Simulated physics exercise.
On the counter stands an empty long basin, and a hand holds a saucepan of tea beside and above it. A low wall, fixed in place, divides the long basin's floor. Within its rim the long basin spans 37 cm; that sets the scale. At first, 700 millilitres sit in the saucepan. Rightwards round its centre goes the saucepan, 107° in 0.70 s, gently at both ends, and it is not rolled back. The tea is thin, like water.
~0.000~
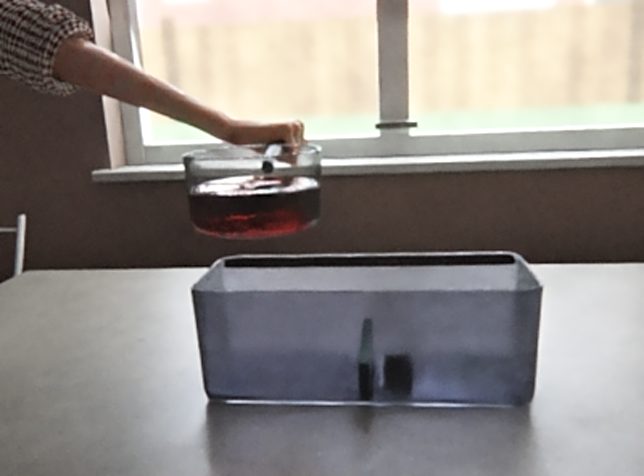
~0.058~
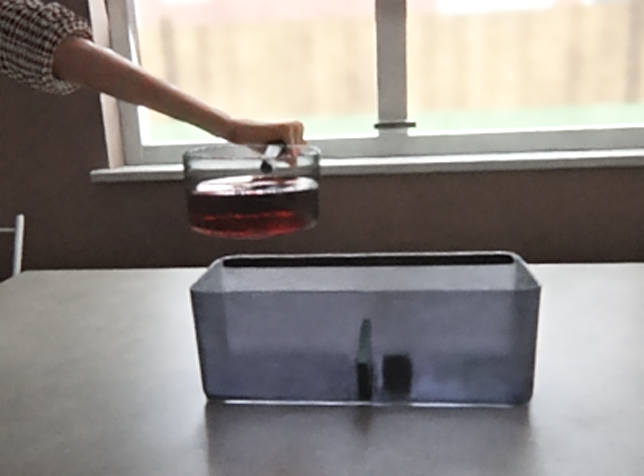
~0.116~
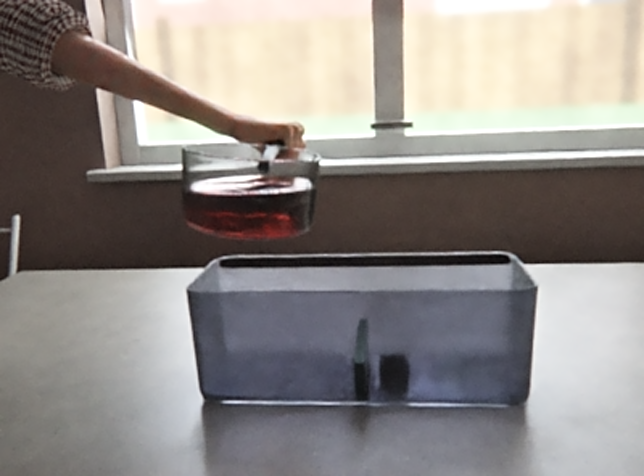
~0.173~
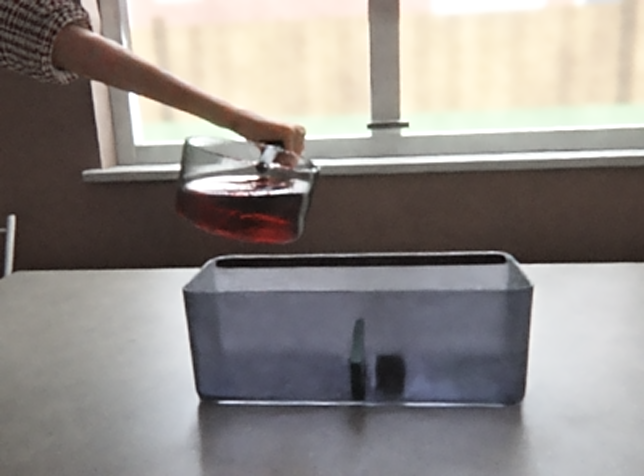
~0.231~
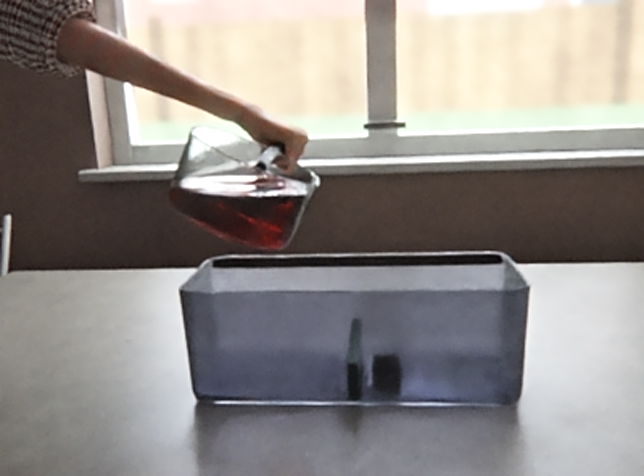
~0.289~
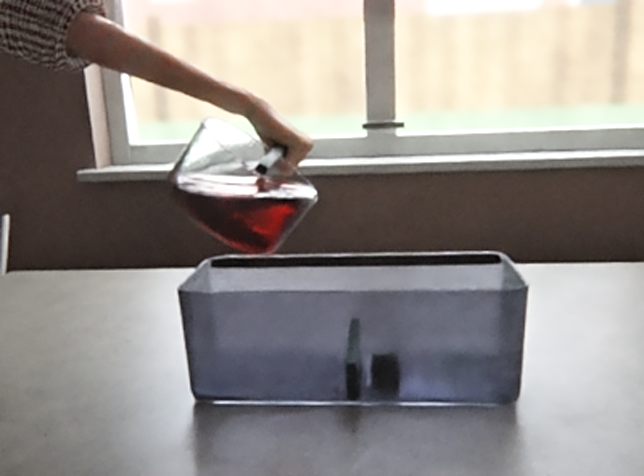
A hand reaching in from the left in a checked sleeve holds a clear pan of dark red tea above a long, bluish see-through basin on a grey counter, seen from the front at about counter height. Behind are a brown wall and a bright, pale-framed window; a low dark divider and a dark block show in the basin. The hand slowly rolls the level pan clockwise to a steep rightward slant, while the view shifts very slightly.
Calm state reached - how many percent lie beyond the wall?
34 percent, roughly.
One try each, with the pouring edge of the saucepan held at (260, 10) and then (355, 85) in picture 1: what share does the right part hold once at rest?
15 then 90 %.
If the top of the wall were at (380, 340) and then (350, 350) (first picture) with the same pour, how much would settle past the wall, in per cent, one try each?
10 % and 60 %.
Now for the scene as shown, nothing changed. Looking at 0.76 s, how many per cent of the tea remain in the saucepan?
Close to 8 percent of the whole amount.
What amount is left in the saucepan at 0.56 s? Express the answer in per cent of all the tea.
I reckon about 32 in a hundred is still held.
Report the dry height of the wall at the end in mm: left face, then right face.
Looks like roughly 26 mm on the left and roughly 36 mm on the right.
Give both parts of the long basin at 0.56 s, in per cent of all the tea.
About 24 left, about 20 right.
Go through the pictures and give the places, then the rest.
Tilt 0°; pouring edge (319, 151); surface from (195, 186) to (319, 183); the long basin's rim runs from (207, 274) to (530, 271); the wall's top is at (366, 340), in the first frame.
Tilt 2°; pouring edge (319, 153); surface from (193, 186) to (317, 184), in the second frame.
Tilt 7°; pouring edge (319, 160); surface from (191, 186) to (315, 185), in the third frame.
Tilt 15°; pouring edge (318, 170); surface from (186, 186) to (312, 186), in the fourth frame.
Tilt 26°; pouring edge (317, 184); surface from (179, 182) to (312, 188), in the fifth frame.
Tilt 39°; pouring edge (315, 201); surface from (176, 176) to (317, 191), in the sixth frame.
Then, 0.56 s in, the tilt is 97° and 32 per cent is still to pour, 23 is left of the wall and 21 right of it.
Then, 0.76 s in, the tilt is 107° and 8 per cent is still to pour, 54 is left of the wall and 33 right of it.
Then, 0.97 s in, the tilt is 107° and 1 per cent is still to pour, 64 is left of the wall and 33 right of it.
Then, 1.20 s in, the tilt is 107° and 0 per cent is still to pour, 65 is left of the wall and 34 right of it.
Finally, 65 per cent lies left of the wall, 34 right of it and 2 outside.
